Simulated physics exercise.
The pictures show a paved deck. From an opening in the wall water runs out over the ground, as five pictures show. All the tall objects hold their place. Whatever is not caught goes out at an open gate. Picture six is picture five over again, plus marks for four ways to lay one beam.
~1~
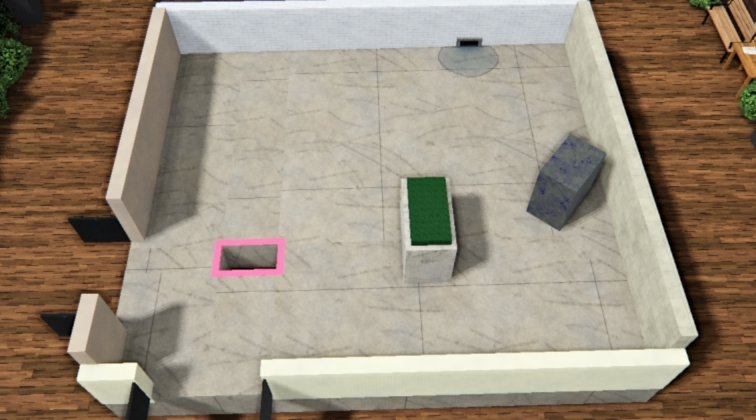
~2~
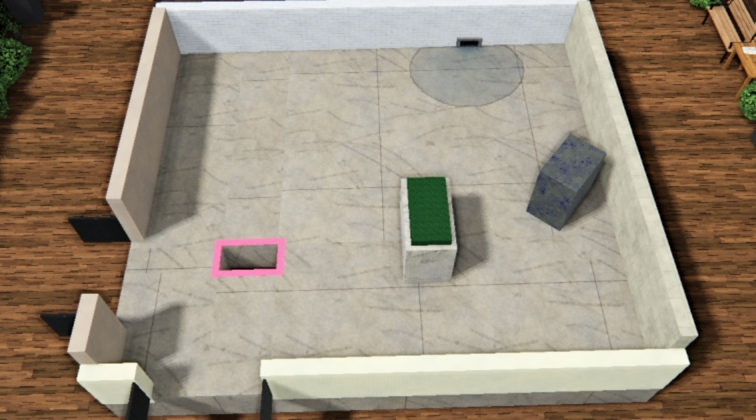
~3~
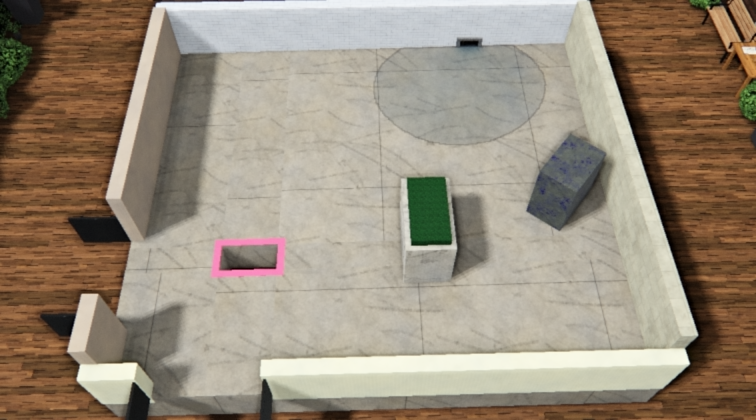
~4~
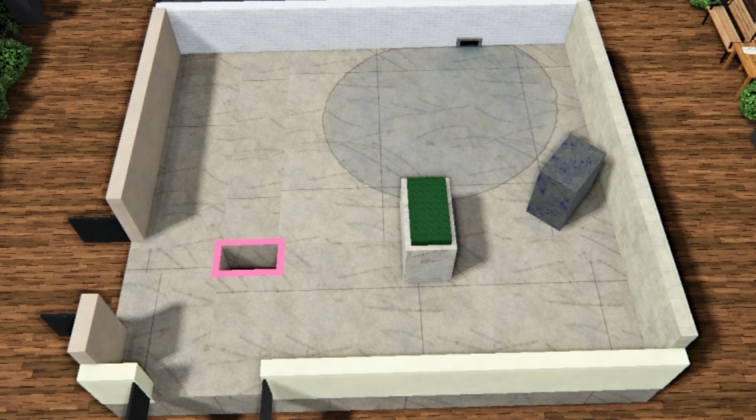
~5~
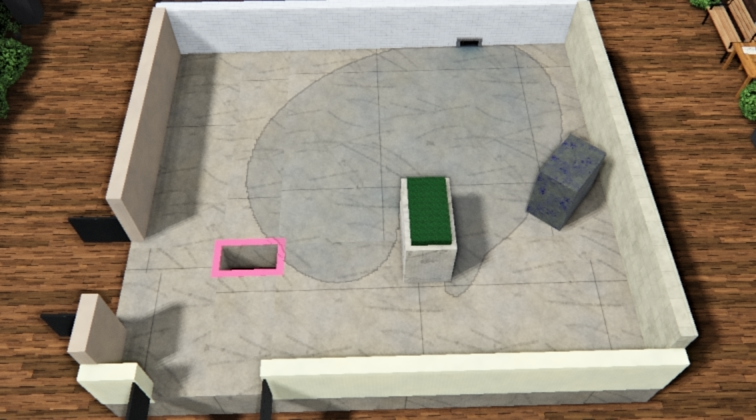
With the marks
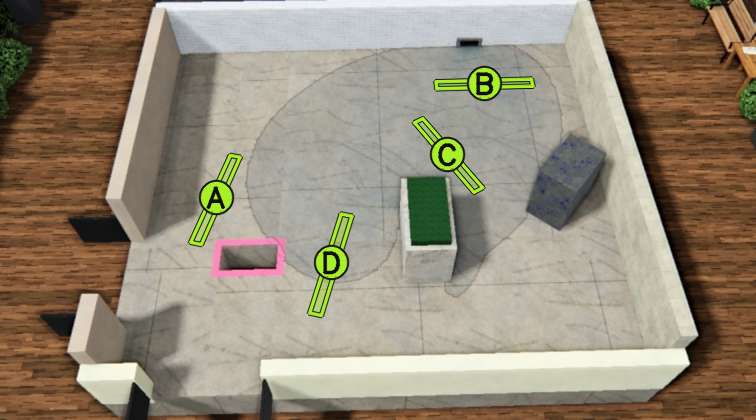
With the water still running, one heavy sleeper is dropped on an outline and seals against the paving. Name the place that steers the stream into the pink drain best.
The best spot is A.
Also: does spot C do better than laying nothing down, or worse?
Worse.
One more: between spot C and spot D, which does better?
Spot D.
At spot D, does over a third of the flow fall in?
No, it does not.
On the marked copy, A from (196, 243) to (235, 156); B from (436, 85) to (532, 82); C from (418, 120) to (478, 190); D from (315, 314) to (346, 215).
For spot A, about 41 % of the stream runs into the pink drain, about 59 % out by the gates.
For spot B, about 19 % of the stream runs into the pink drain, about 78 % out by the gates.
For spot C, about 17 % of the stream runs into the pink drain, about 82 % out by the gates.
For spot D, about 27 % of the stream runs into the pink drain, about 73 % out by the gates.
